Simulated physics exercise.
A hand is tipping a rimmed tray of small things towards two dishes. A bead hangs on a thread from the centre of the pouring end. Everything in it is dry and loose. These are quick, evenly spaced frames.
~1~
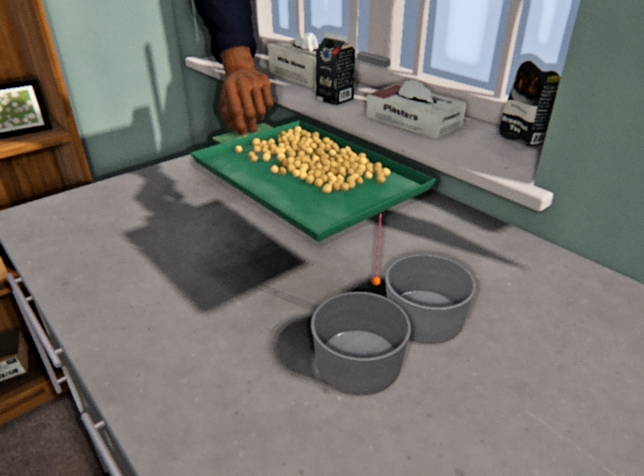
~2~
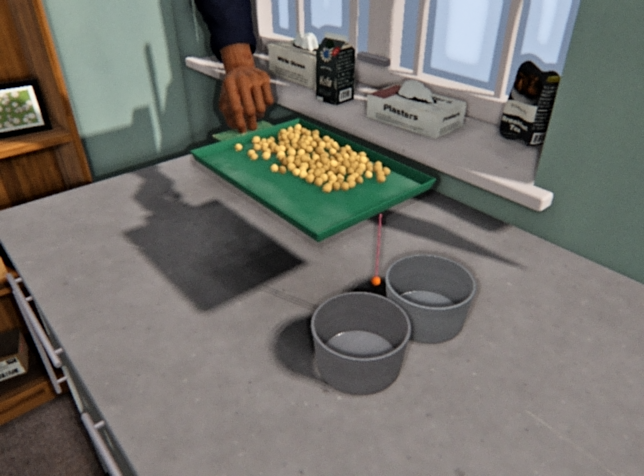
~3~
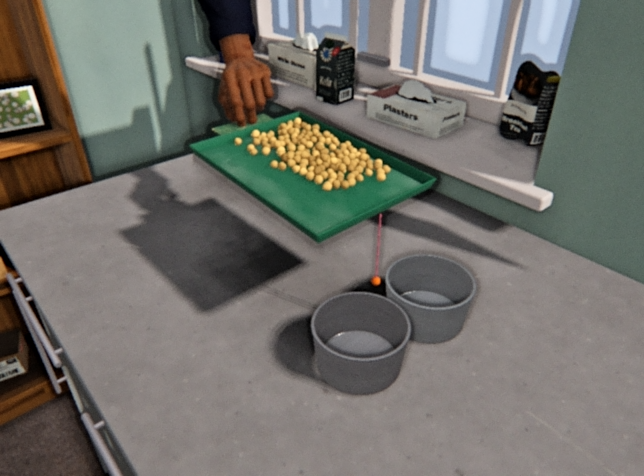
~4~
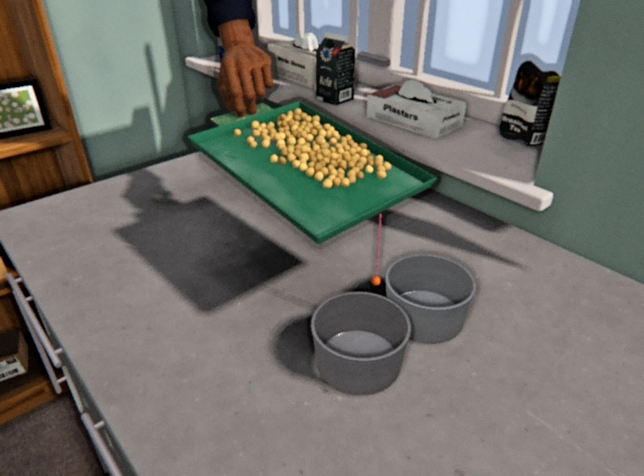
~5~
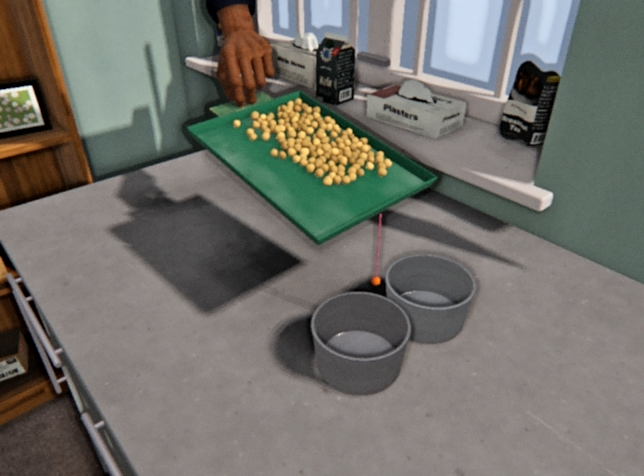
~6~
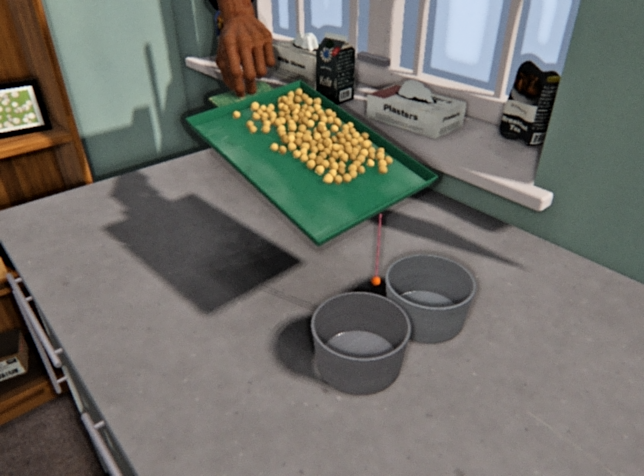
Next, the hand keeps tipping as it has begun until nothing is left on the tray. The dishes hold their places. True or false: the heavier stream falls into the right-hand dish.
False.
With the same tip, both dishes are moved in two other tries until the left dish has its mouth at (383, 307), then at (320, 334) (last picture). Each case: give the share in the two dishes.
Close to 50 %, followed by close to 80 %.
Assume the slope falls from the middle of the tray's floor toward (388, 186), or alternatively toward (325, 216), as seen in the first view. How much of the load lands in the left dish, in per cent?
That comes to 0 per cent the first time and 70 per cent the second.
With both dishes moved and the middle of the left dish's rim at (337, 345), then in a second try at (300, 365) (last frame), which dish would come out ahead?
The leftmost dish, then the rightmost dish.
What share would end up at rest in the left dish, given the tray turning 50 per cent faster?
About 60 in a hundred.
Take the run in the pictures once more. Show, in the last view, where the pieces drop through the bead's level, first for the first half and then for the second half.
I'd say around (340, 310) at first, then around (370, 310).
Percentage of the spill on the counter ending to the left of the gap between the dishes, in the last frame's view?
Share on the left: Near 60 %.
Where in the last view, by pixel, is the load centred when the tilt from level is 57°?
(355, 194).
Just after the last frame, tray tipped steeply; almost all on the tray; about a tenth in the left dish; about a tenth in the air.
A moment on, tray tipped right over; the larger part on the tray; about a tenth in the left dish; just a few in the right dish; about a tenth outside both; about a tenth in the air.
Further on, tray tipped past a quarter turn; roughly two thirds in the left dish; about a tenth in the right dish; roughly a quarter outside both.
When it is over, tray tipped past a quarter turn; roughly two thirds in the left dish; about a tenth in the right dish; roughly a quarter outside both.
